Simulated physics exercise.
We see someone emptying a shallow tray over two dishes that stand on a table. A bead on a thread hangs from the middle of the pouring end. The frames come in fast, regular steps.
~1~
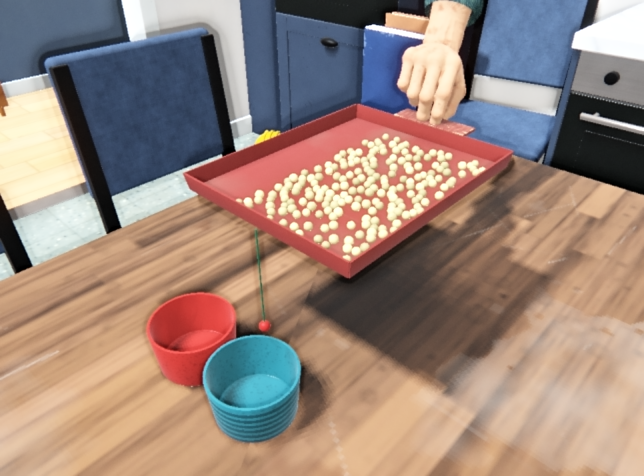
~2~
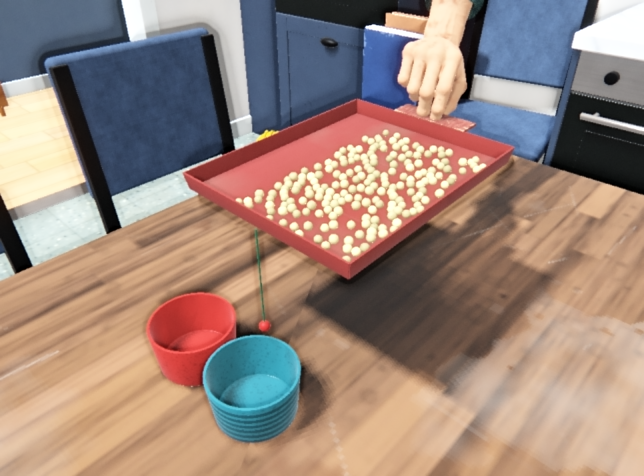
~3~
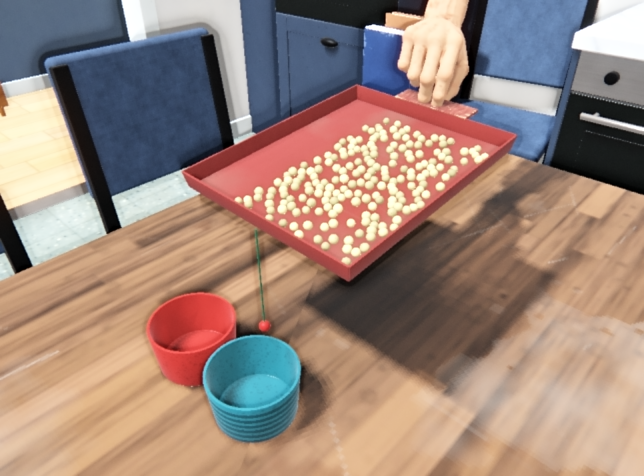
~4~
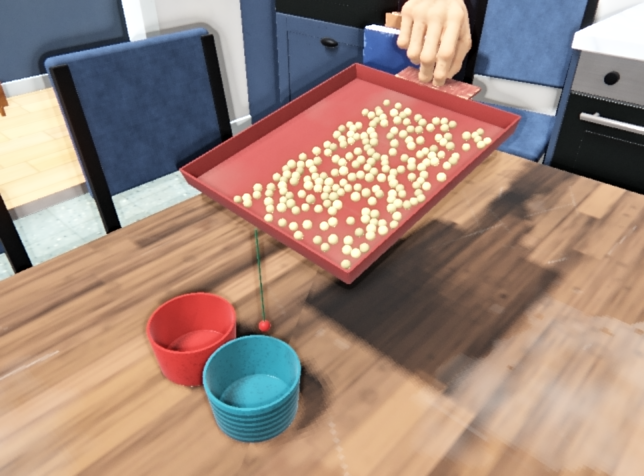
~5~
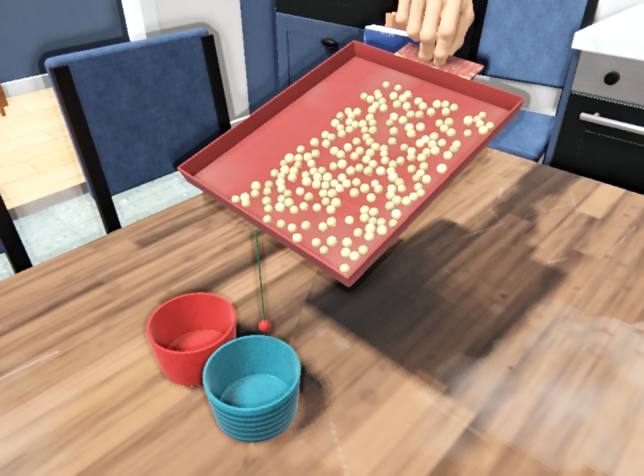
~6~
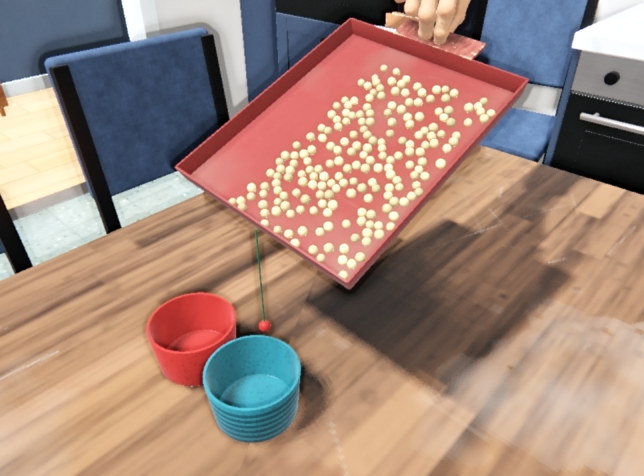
A hand raising the far end of a red tray of soya beans, tilting it steeper above red and teal dishes.
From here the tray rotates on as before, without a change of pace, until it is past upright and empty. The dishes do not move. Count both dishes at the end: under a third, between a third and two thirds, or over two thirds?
They take under a third between them.
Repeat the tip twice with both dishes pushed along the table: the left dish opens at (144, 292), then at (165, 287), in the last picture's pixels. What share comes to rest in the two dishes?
Roughly 0 per cent, and 0 per cent.
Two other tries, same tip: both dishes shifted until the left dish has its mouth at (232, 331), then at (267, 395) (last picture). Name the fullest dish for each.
In turn: Right; the left dish.
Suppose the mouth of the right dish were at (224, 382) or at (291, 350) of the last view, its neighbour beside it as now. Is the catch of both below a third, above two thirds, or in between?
At the first place below one third, at the second less than a third.
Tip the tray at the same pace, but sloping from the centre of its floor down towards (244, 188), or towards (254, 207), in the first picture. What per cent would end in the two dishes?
Near 30 % and 70 %.
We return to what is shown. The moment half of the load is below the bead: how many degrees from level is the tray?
Roughly 105°.
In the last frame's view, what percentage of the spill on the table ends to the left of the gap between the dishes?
About 0 per cent.
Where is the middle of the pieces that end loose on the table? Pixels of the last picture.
Roughly at (324, 468).
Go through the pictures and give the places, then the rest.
The first frame shows corners of the pouring end at (187, 173) and (349, 259), level; middle of the load at (368, 185), soya beans; left dish at (159, 360); right dish at (217, 414); bead on its thread at (265, 326).
The second frame shows corners of the pouring end at (187, 172) and (349, 260), level; middle of the load at (368, 183).
The third frame shows corners of the pouring end at (186, 171) and (348, 263), tipped barely, lowest at the right corner; middle of the load at (368, 177).
The fourth frame shows corners of the pouring end at (184, 169) and (348, 268), tipped a little, lowest at the right corner; middle of the load at (368, 168).
The fifth frame shows corners of the pouring end at (182, 167) and (347, 273), tipped clearly, lowest at the right corner; middle of the load at (367, 160).
The sixth frame shows corners of the pouring end at (179, 166) and (347, 277), tipped clearly, lowest at the right corner; middle of the load at (364, 155), about two thirds on the move; left dish at (159, 360); right dish at (217, 414).
Soon, tray tipped steeply; most on the tray; a stray few outside both; a small part in the air.
A while on, tray tipped past a quarter turn; about a quarter on the tray; a small part in the right dish; about half outside both; about a quarter in the air.
Towards the end, tray tipped past a quarter turn; about a quarter in the right dish; most outside both.
Finally, tray tipped past a quarter turn; about a quarter in the right dish; none in the left dish; most outside both.
